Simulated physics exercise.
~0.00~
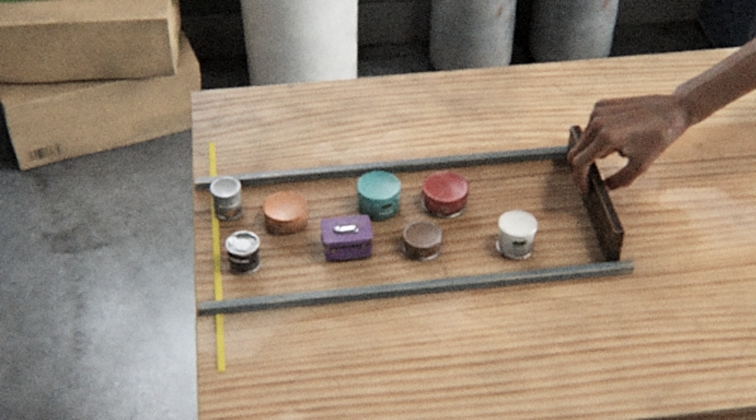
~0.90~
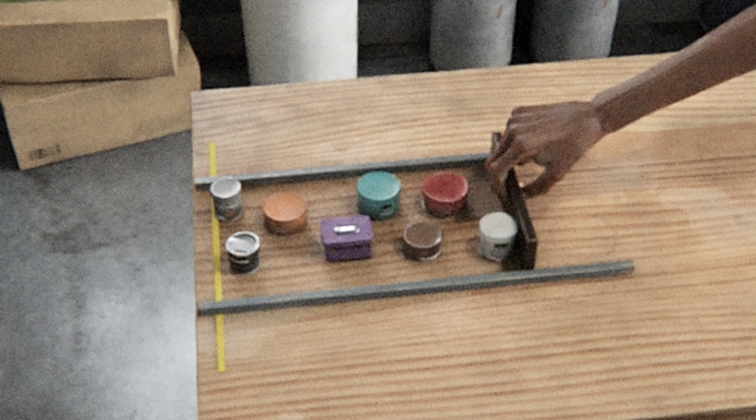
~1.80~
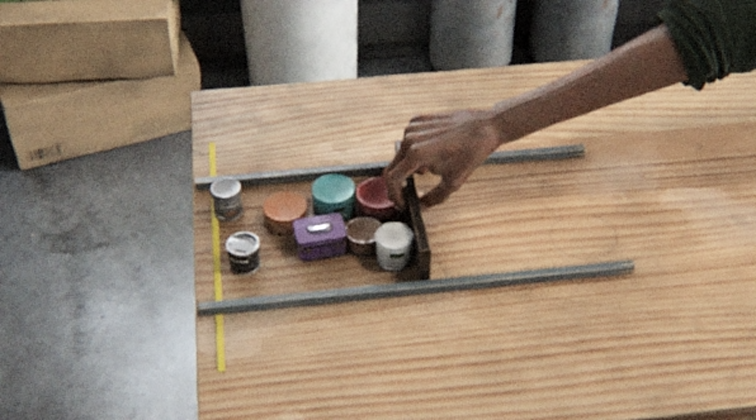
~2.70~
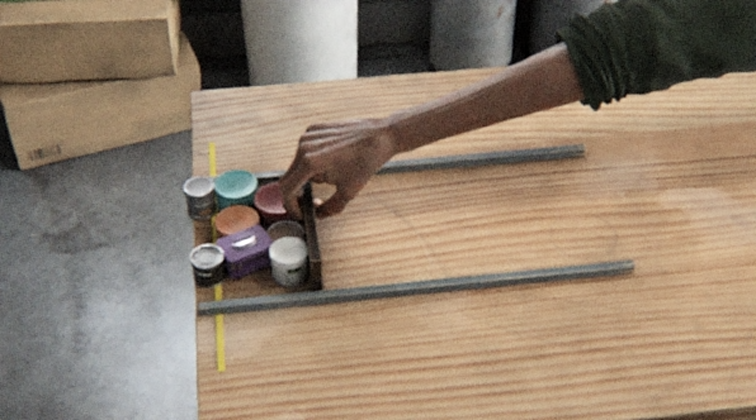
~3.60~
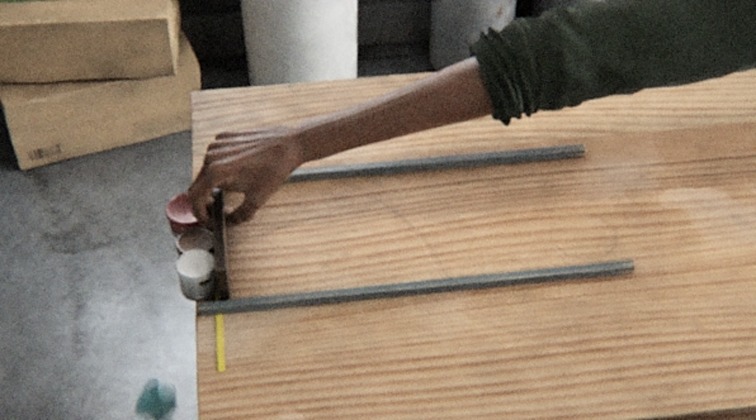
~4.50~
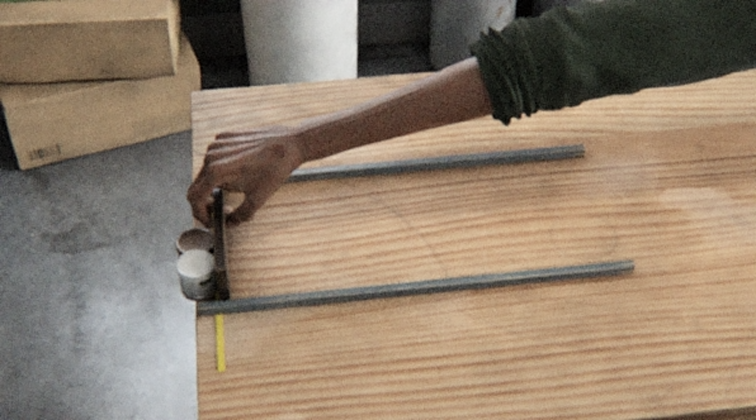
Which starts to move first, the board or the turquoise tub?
The board starts to move first. The turquoise tub is still at rest then and only slides left later.
